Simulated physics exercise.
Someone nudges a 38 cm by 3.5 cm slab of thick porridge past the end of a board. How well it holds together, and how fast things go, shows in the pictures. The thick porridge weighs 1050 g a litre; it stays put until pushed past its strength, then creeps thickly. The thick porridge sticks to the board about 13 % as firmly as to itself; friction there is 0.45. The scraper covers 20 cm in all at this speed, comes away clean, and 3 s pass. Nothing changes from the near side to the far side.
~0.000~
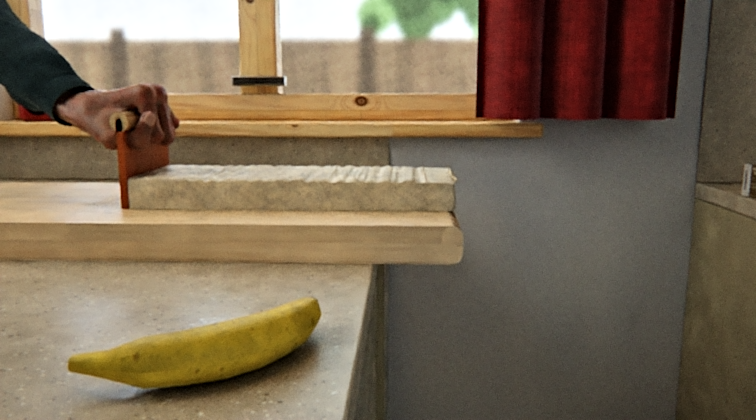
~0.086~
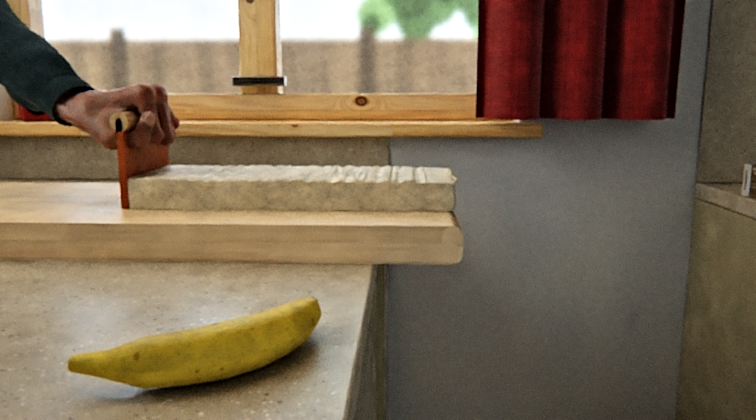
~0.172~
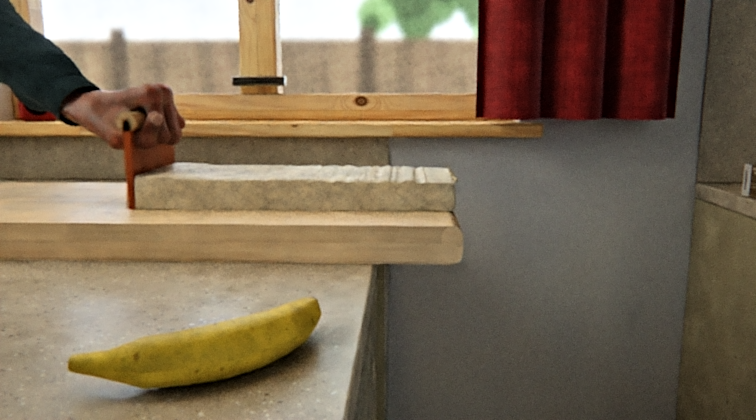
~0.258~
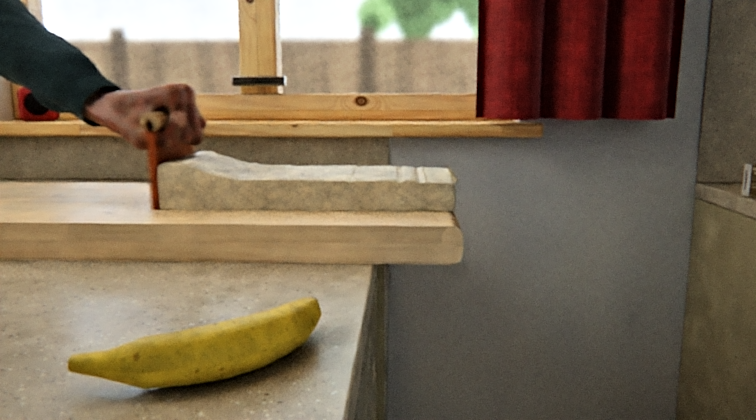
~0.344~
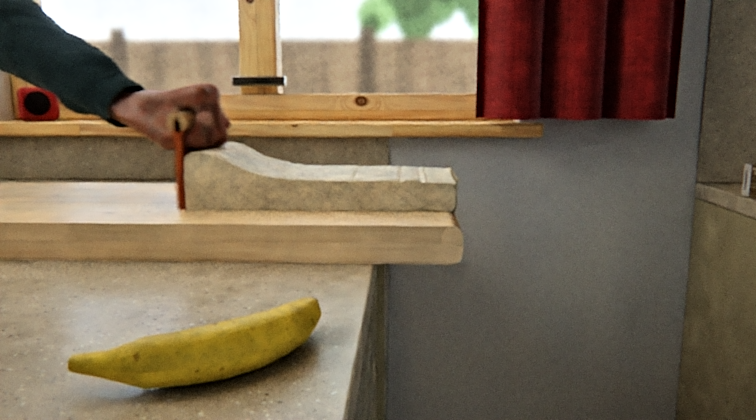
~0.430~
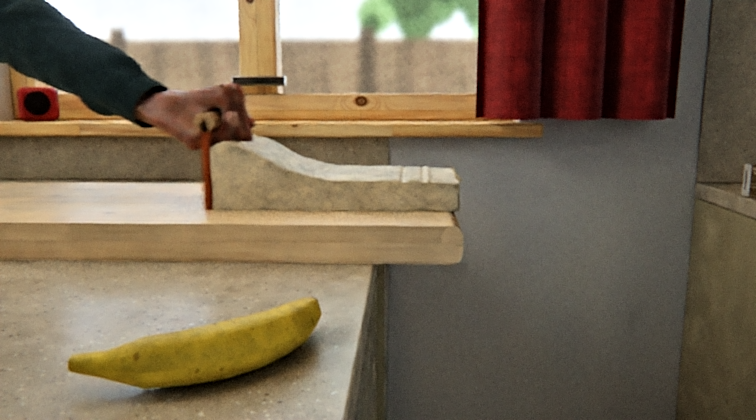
To begin with, a hand holds an upright orange scraper against the left end of a flat, pale slab of thick porridge on a wooden board, above a counter with a yellow banana. The hand then pushes the scraper right, and the porridge bunches into a smooth, sloping mound beside it while the far end barely shifts.
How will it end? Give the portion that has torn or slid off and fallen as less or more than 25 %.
It comes out less than 25 %.
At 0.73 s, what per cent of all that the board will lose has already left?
Some 80 per cent.
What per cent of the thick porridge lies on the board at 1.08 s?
Some 80 per cent.
By 0.73 s, 84 % lies on the board and 0 % has fallen.
By 1.08 s, 81 % lies on the board and 16 % has fallen.
By 1.43 s, 81 % lies on the board and 16 % has fallen.
By 1.78 s, 81 % lies on the board and 16 % has fallen.
By 3.78 s, at the end, 81 % lies on the board and 16 % has fallen.
